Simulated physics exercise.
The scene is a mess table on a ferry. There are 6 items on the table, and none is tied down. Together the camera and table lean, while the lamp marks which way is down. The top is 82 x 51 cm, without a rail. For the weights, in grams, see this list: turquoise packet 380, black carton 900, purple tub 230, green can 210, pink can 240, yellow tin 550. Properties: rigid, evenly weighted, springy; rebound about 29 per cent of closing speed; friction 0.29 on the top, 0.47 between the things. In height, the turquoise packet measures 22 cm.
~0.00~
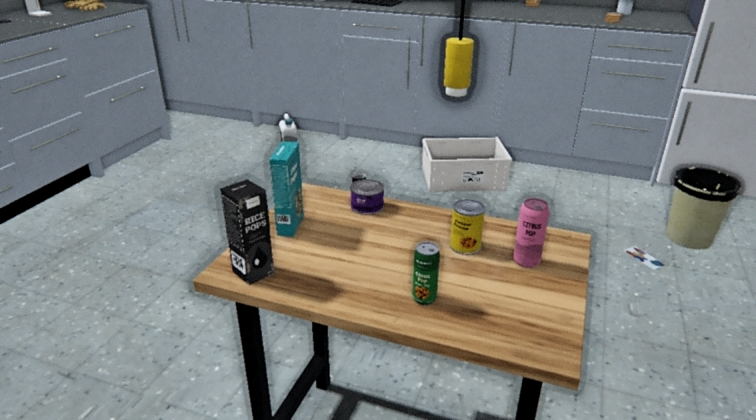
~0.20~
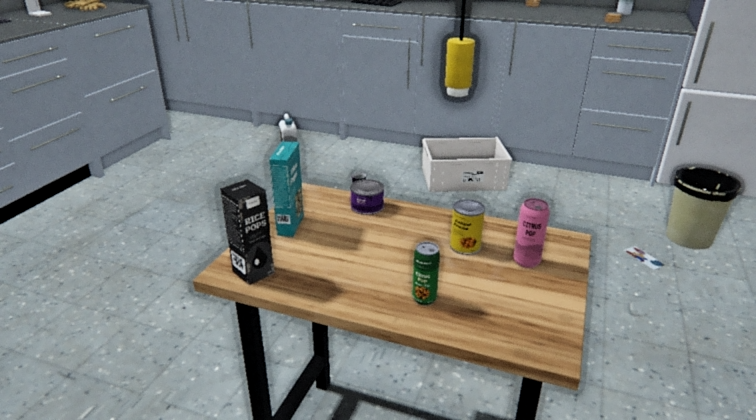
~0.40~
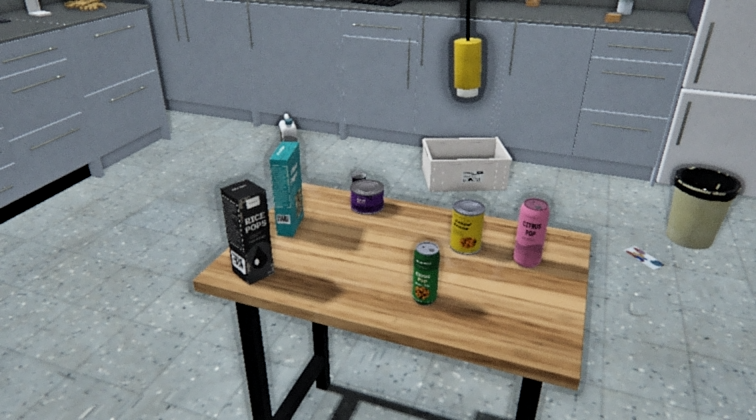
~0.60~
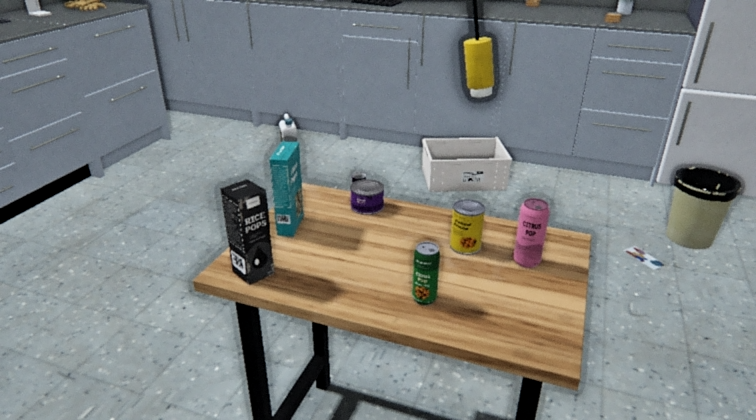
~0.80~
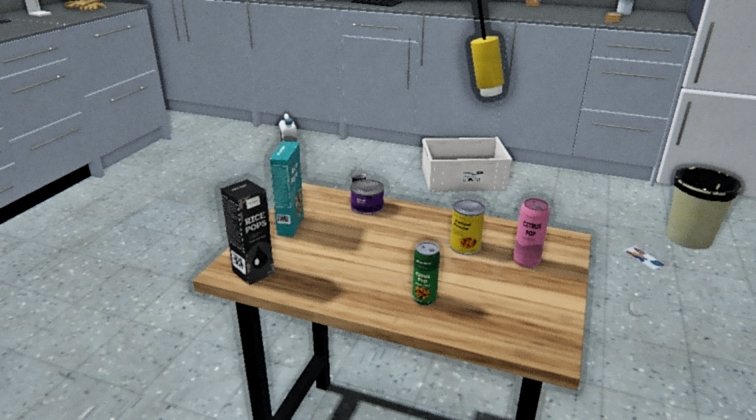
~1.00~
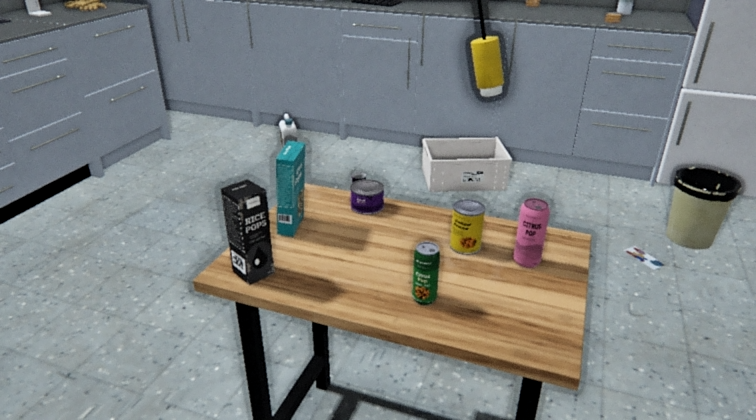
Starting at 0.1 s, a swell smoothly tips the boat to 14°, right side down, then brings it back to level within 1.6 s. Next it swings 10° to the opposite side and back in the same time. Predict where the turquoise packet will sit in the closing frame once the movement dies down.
I would say around (355, 224).
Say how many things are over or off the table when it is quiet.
I get 1.
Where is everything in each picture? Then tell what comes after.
The first frame shows boat level; turquoise packet (288, 189); black carton (248, 233).
The second frame shows boat level; green can (426, 274); pink can (531, 234).
The third frame shows floor tilted 4°, right side down; yellow tin (467, 227); black carton (248, 232).
The fourth frame shows floor tilted 10°, right side down; purple tub (367, 197); green can (426, 274).
The fifth frame shows floor tilted 13°, right side down; pink can (531, 234); yellow tin (467, 227).
The sixth frame shows floor tilted 13°, right side down; turquoise packet (291, 189) tipped 4° against what carries it; black carton (249, 233).
Around 1.20 s, floor tilted 10°, right side down; turquoise packet tipped 26° against what carries it near (307, 191).
Around 1.40 s, floor tilted 4°, right side down; turquoise packet on its side near (347, 221).
Around 1.70 s, boat level; turquoise packet on its side near (355, 224).
Finally (3.8 s), on their side or leaning hard on the table, turquoise packet; the other 5 still in place (within 5 cm). Final places as that camera would see them, turquoise packet near (355, 224).
